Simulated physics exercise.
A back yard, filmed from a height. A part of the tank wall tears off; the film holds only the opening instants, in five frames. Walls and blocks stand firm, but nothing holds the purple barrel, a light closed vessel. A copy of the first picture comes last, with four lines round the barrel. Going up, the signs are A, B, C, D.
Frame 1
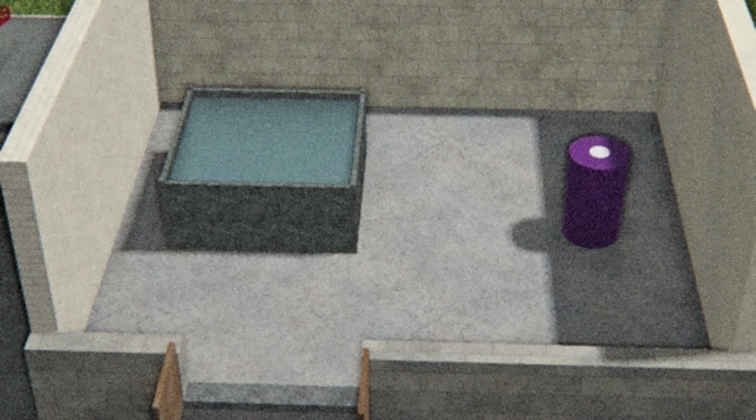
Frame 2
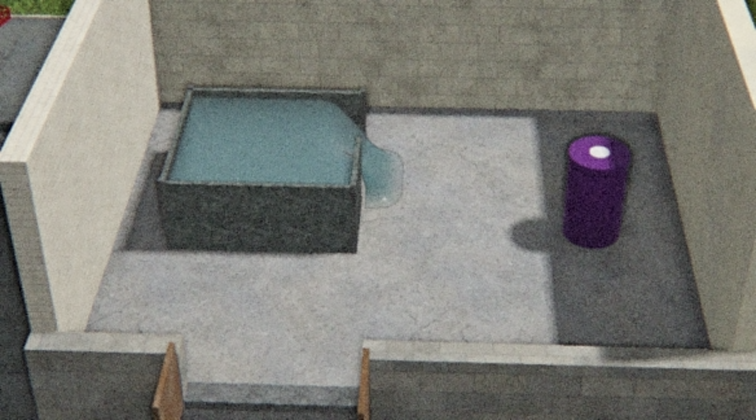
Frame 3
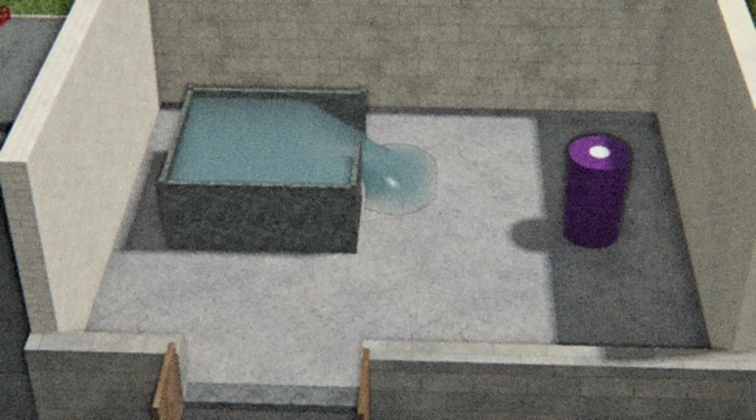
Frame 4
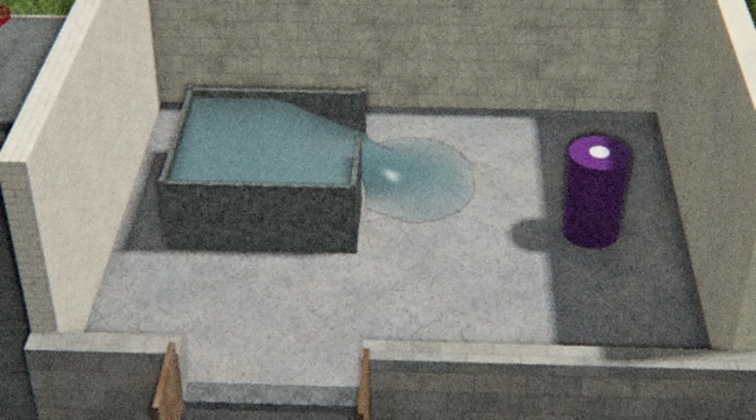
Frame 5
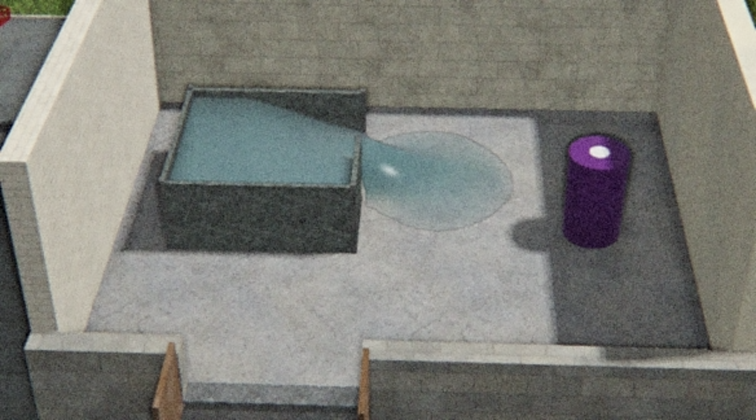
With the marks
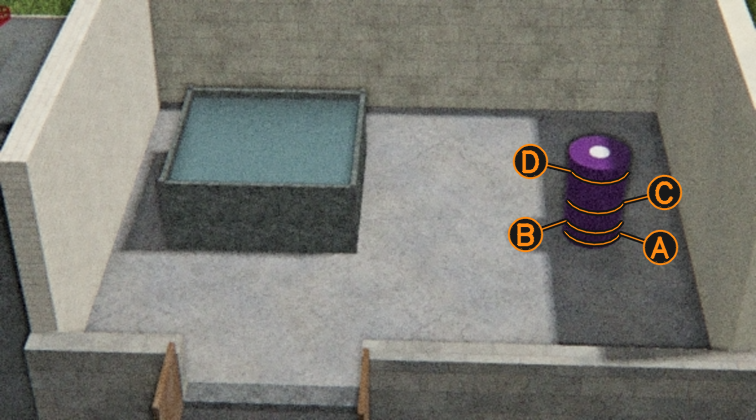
A square dark stone tank filled with blue-green water stands at the left of a walled, grey-paved back yard, seen from above. A purple barrel with a white spot on its lid stands in shadow at the right, and a gap with brown wooden gate pieces opens at the front. Water pours over the tank's right side and spreads rightward across the paving in a widening, rounded puddle, while the barrel and camera stay still.
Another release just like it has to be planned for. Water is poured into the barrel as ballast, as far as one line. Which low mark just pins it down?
C is the one.
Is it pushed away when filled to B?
Yes.
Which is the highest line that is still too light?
It is B.
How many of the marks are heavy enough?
Two.
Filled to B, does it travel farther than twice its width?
No, less.
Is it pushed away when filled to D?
No, not at all.
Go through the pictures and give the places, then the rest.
The first picture shows lid of the purple barrel at (599, 153); tank full, its middle at (268, 141); open gate at (273, 342).
In the second picture, 2 % of the ground under water, its edge towards the barrel at (387, 201).
In the third picture, 3 % of the ground under water, its edge towards the barrel at (425, 190).
In the fourth picture, 6 % of the ground under water, its edge towards the barrel at (462, 195).
The fifth picture shows lid of the purple barrel at (599, 153); 9 % of the ground under water, its edge towards the barrel at (505, 190).
In orange, A at (594, 244); B at (595, 233); C at (597, 213); D at (601, 183); from the bottom up A, B, C, D.
If A is chosen, it is pushed about 6 times its own width away.
If B is chosen, it is pushed about its own width away.
If C is chosen, it does not move.
If D is chosen, it does not move.
